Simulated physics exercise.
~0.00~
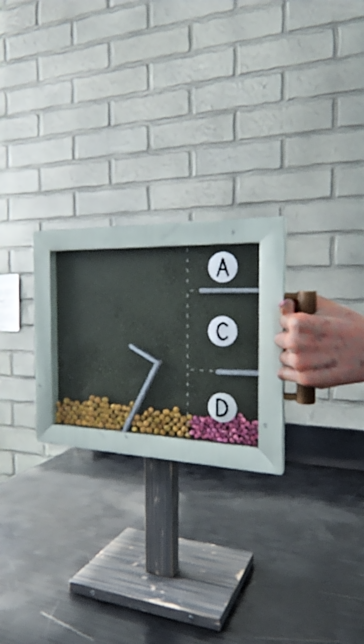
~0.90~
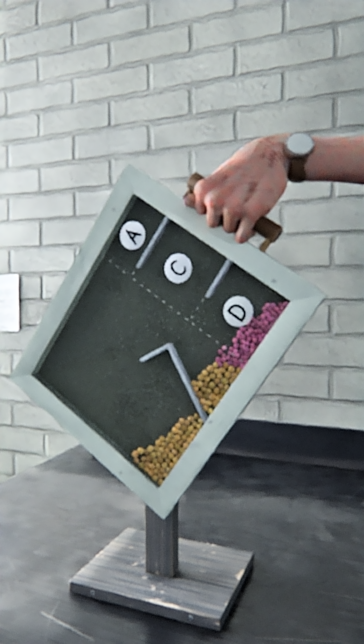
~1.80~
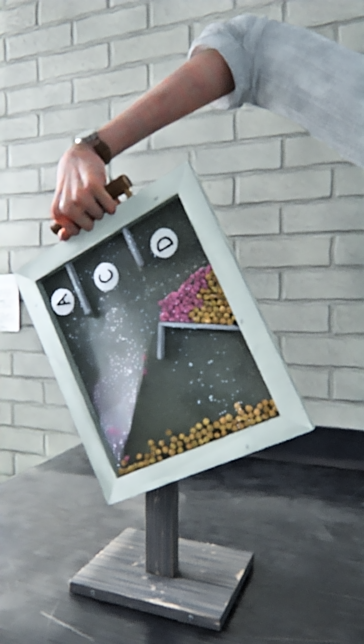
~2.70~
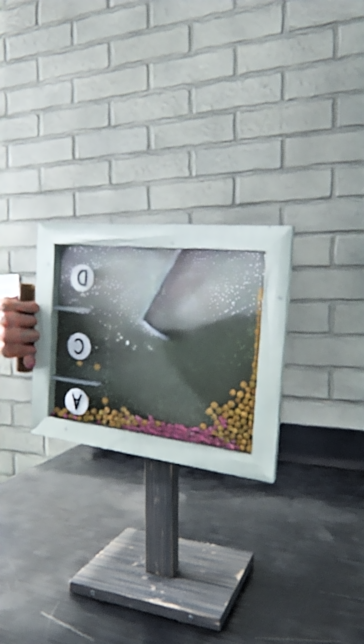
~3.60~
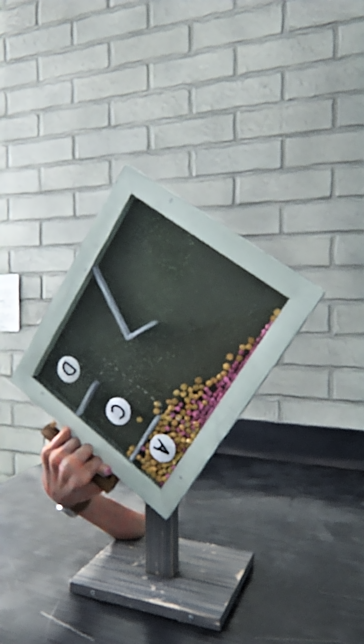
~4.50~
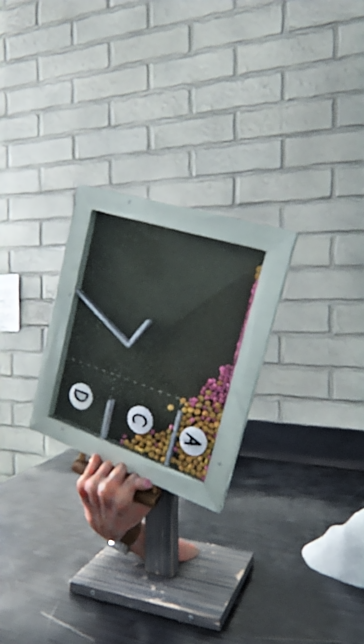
In the video, a hand turns a framed case of yellowish and pink beads anticlockwise on its stand, sending the beads tumbling past an angled divider. Finally, the lettered pockets are at the bottom, with many beads heaped around A, some by C, and none in D.
